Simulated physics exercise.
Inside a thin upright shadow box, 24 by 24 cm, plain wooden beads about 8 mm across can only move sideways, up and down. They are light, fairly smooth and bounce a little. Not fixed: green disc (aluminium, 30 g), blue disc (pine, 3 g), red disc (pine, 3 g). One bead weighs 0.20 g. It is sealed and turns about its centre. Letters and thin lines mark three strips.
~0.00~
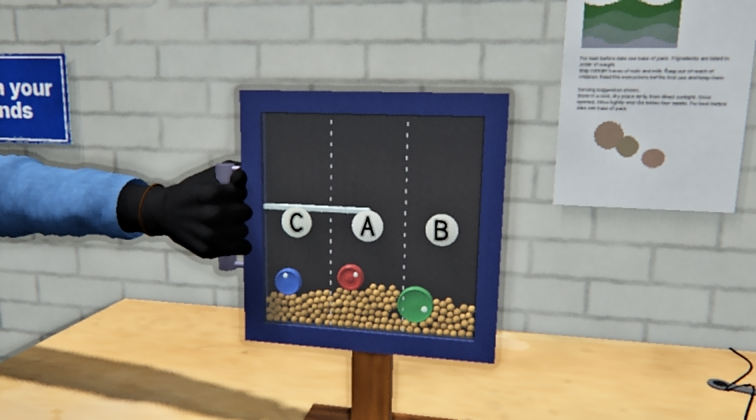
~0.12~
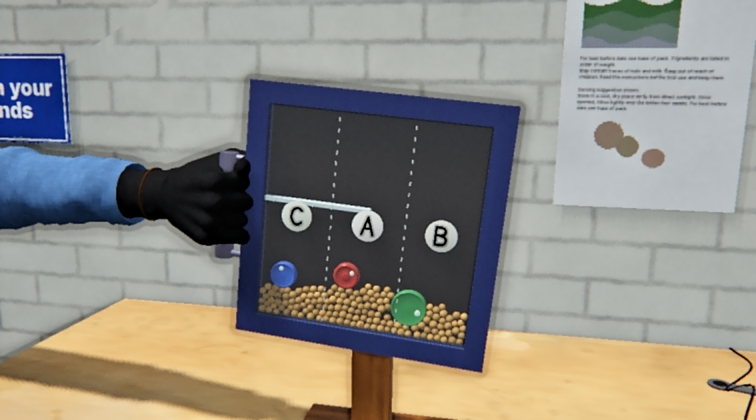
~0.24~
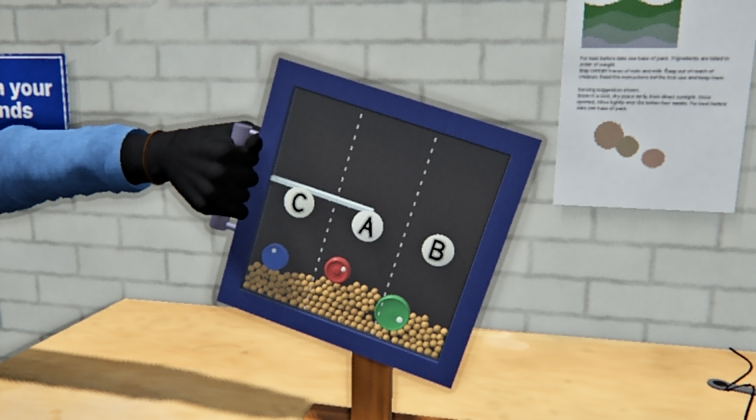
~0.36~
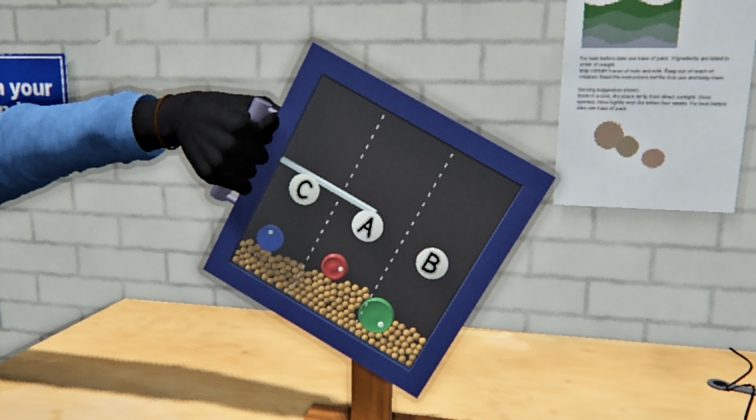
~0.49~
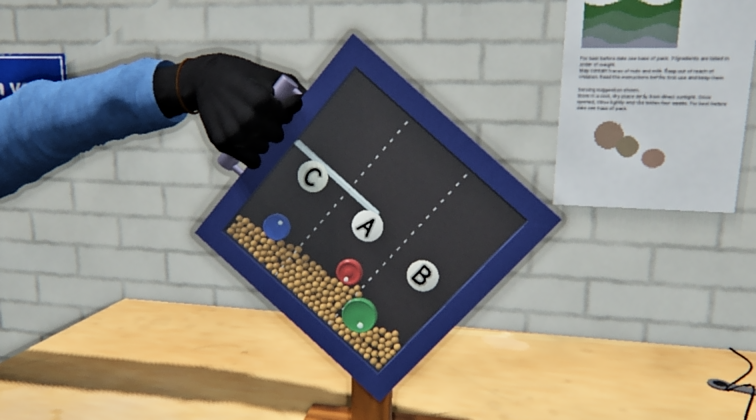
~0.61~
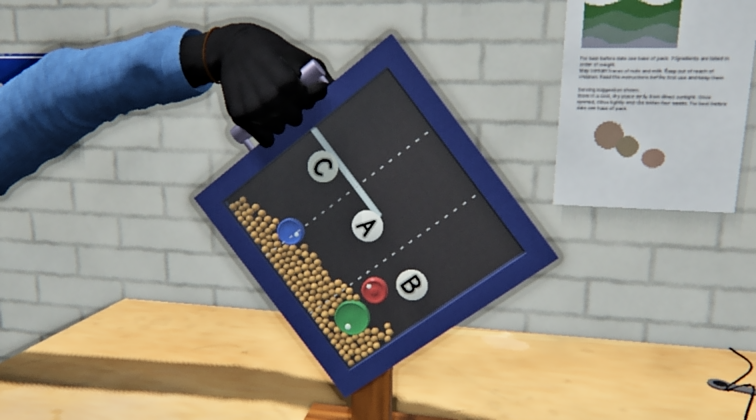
At the start, a gloved hand grips the left side of a level blue-framed box, where blue, red and green discs rest on wooden beads. The hand turns the box steeply clockwise, and the bead layer slants down to the right. The red disc then slides down beside the green one.
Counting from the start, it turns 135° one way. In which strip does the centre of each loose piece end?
Red disc: B; blue disc: B; green disc: B.
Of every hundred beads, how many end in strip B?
Roughly 85 per cent.
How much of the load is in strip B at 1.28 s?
About 100 per cent.
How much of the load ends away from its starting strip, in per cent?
About 65 per cent.
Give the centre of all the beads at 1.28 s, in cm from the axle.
Some 6 cm left and 7 cm below.
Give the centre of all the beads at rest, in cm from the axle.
About 3 cm left and 9 cm below.
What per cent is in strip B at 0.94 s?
Roughly 65 per cent.
After 0.94 s, it stands 83° clockwise; the beads' middle is 7 cm left of and 7 cm below the centre; A 30 %, B 65 %, C 5 %; green disc in B; blue disc in B; red disc in B.
After 1.28 s, it stands 115° clockwise; the beads' middle is 6 cm left of and 7 cm below the centre; B 100 %; green disc in B; blue disc in B; red disc in B.
After 1.56 s, it stands 135° clockwise; the beads' middle is 3 cm left of and 9 cm below the centre; A 15 %, B 85 %; green disc in B; blue disc in B; red disc in B.
All still by 2.1 s, it stands 135° clockwise; A 15 %, B 85 %, C 0 %; green disc in B; blue disc in B; red disc in B.
